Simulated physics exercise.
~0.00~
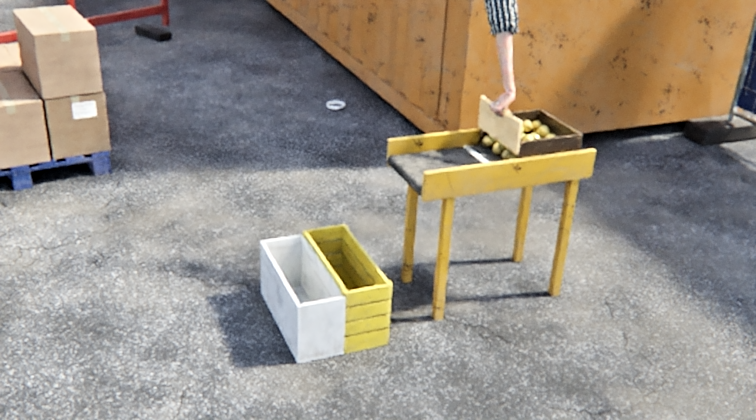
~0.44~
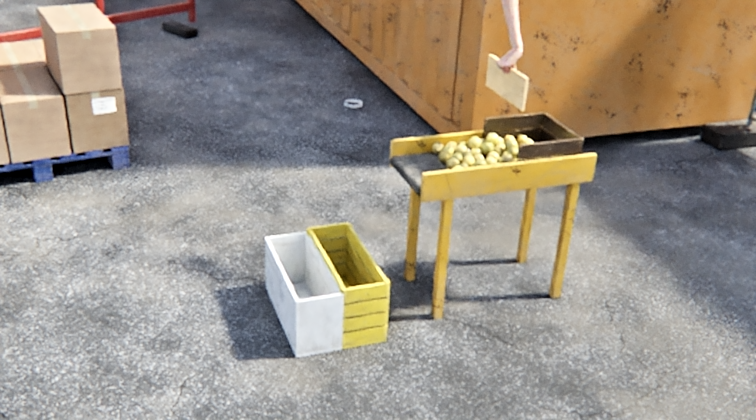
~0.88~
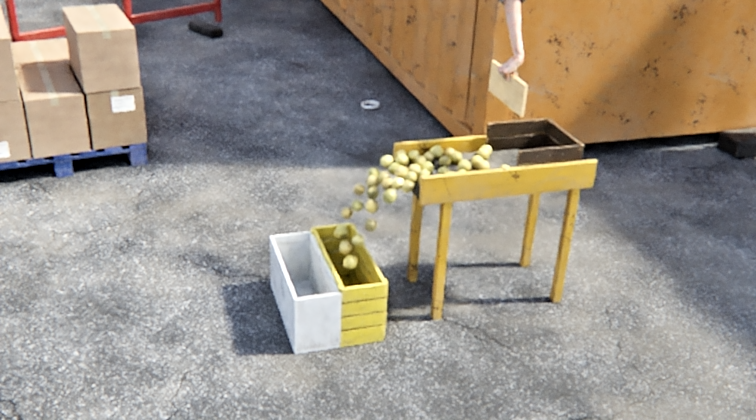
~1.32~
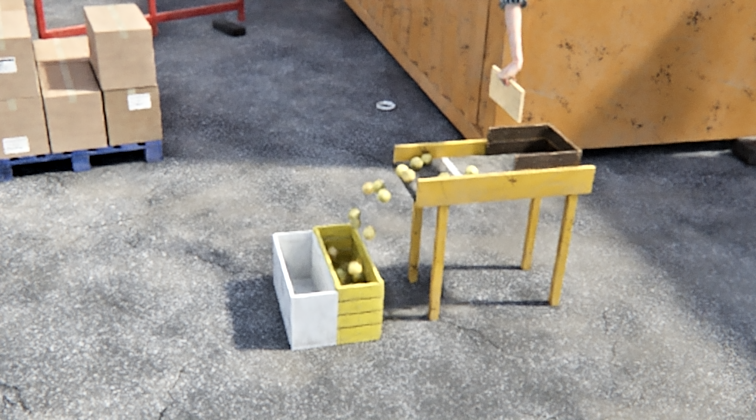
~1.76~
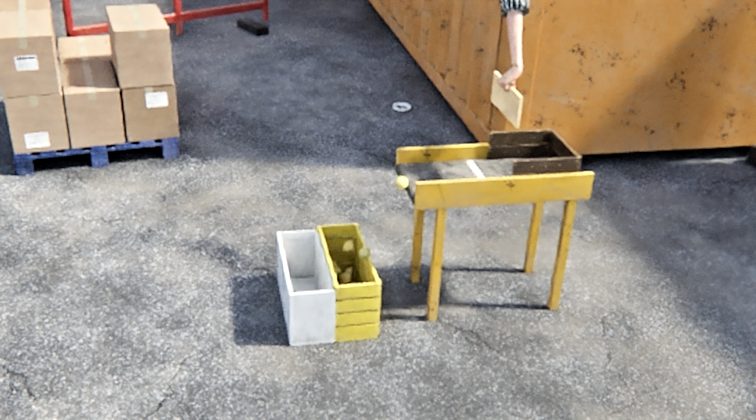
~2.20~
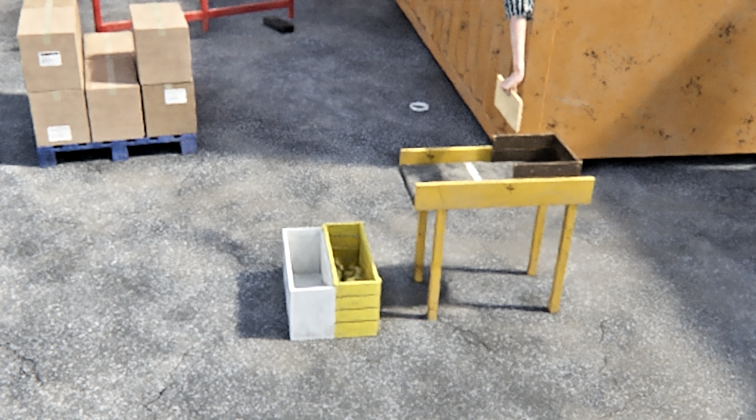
Paved yard beside an orange container, a hand lifting a gate and yellow apples riding a belt leftward, dropping into a yellow tub.
